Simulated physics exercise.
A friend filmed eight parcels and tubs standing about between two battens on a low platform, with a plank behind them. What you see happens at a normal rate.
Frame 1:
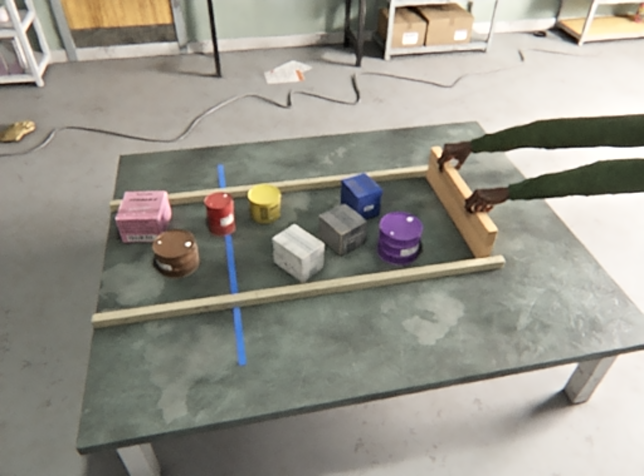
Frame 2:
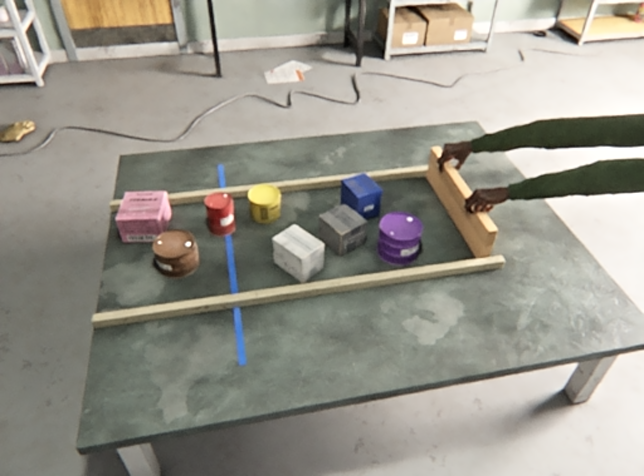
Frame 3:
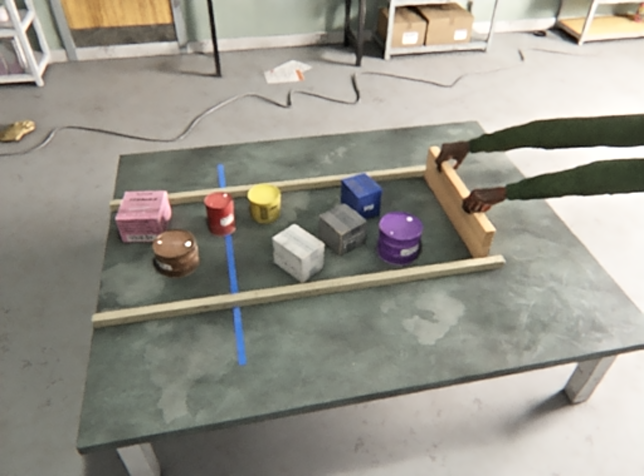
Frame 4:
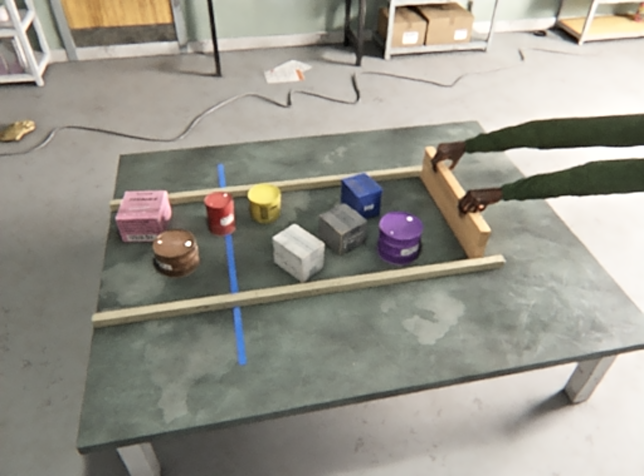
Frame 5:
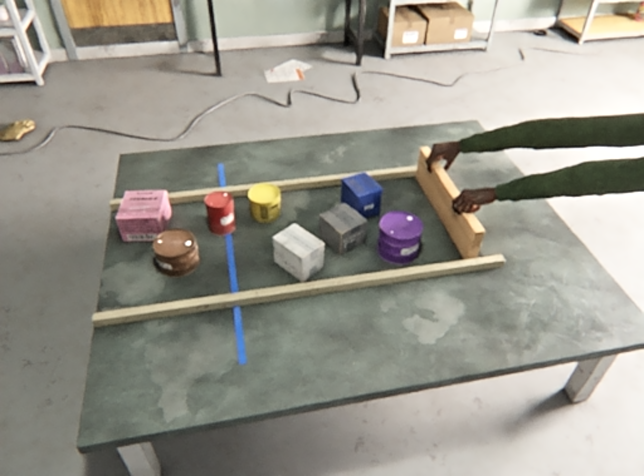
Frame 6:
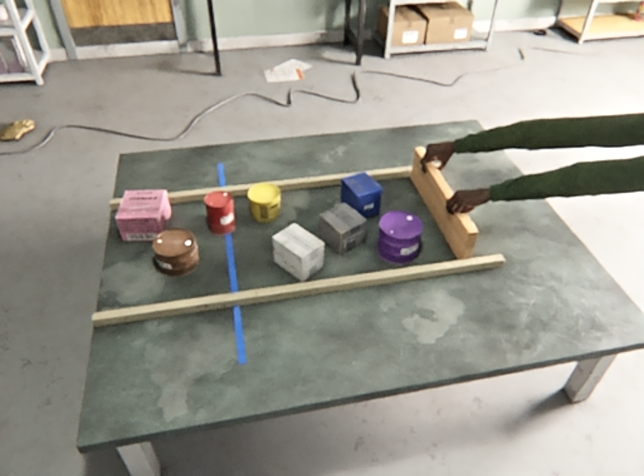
On a low table, two hands sliding a wooden plank slightly left between battens, while the coloured boxes and tubs stay still.
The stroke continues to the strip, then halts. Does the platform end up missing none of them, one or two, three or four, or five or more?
In the end, the drop-off count sits at nought.
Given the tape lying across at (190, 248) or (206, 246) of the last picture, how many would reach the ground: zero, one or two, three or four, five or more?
Taking the places in turn, I'd pick one to two and then no fall at all.
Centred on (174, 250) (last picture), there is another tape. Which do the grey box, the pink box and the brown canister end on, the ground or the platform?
Looking at each: The grey box remains on top, the pink box goes off, the brown canister goes off.
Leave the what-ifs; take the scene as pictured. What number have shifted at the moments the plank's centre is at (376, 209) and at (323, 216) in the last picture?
At that stage 3; at the next, 4.
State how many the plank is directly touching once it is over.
I count 2 of them.
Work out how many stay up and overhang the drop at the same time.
Result: 0.
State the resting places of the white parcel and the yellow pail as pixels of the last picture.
First object: (169, 268); second object: (181, 211).
Early on, none off yet; pink box at rest near (144, 215); brown canister at rest near (176, 252); red canister at rest near (220, 213).
Finally, the number that fall off is zero.
